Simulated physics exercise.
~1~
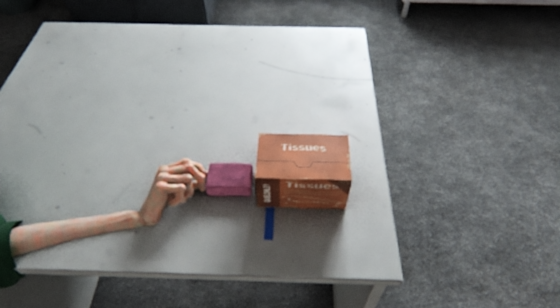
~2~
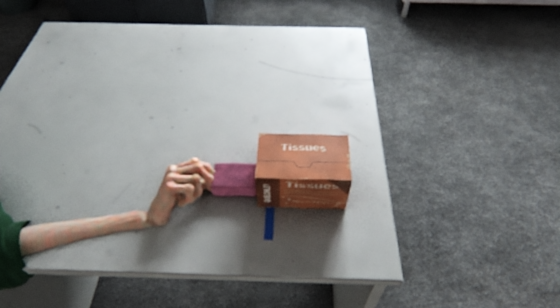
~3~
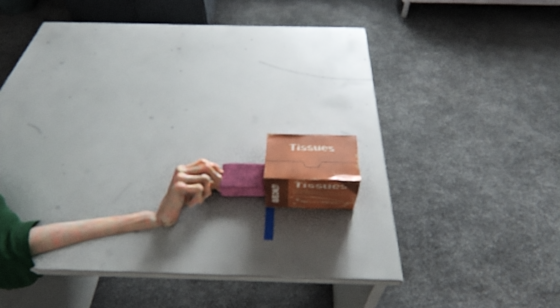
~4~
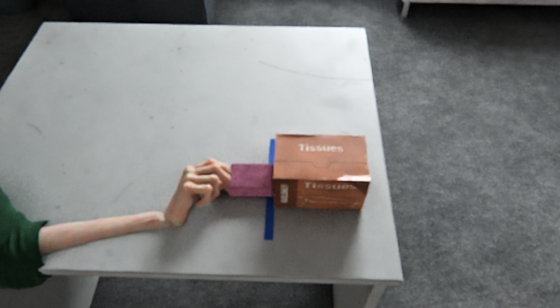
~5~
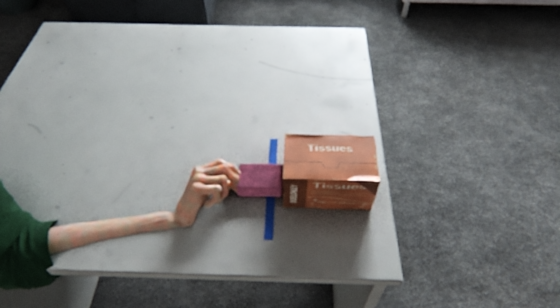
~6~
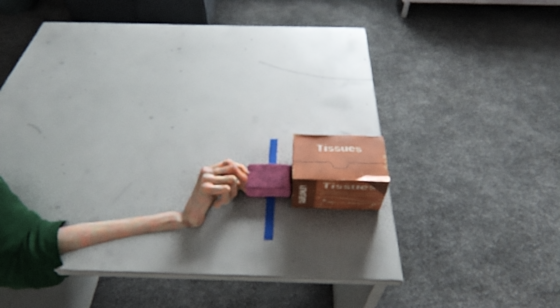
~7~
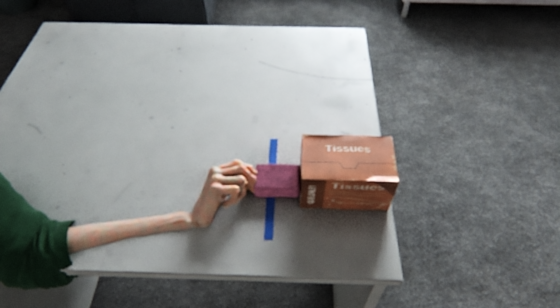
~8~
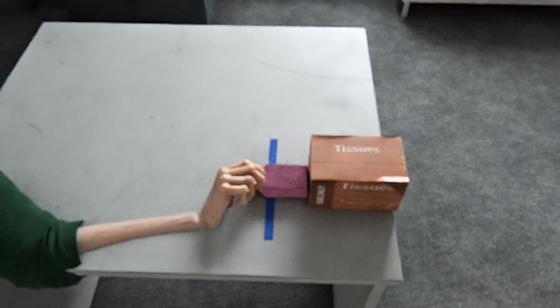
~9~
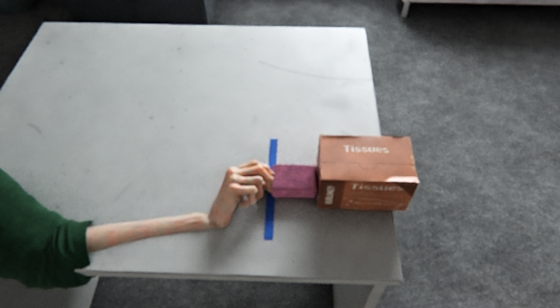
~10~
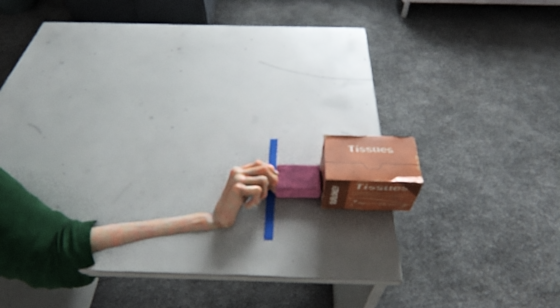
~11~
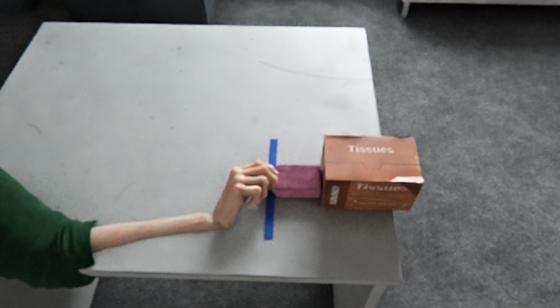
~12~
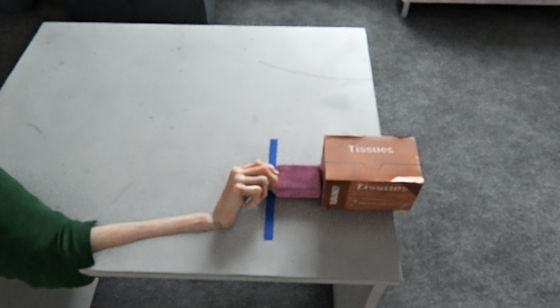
A pale grey table stands on a dark grey carpet, seen from above at an angle by a still camera. A hand and forearm in a green sleeve reach in from the left, holding a small purplish-pink sponge beside an orange-brown tissue box that covers most of a blue tape strip. The hand pushes the sponge rightward against the box, and both slide steadily toward the table's right edge, uncovering the tape. The box begins to jut past the edge as the hand nears the tape. The hand then stops, still holding the sponge against the box, which rests partly overhanging but stays on the table.
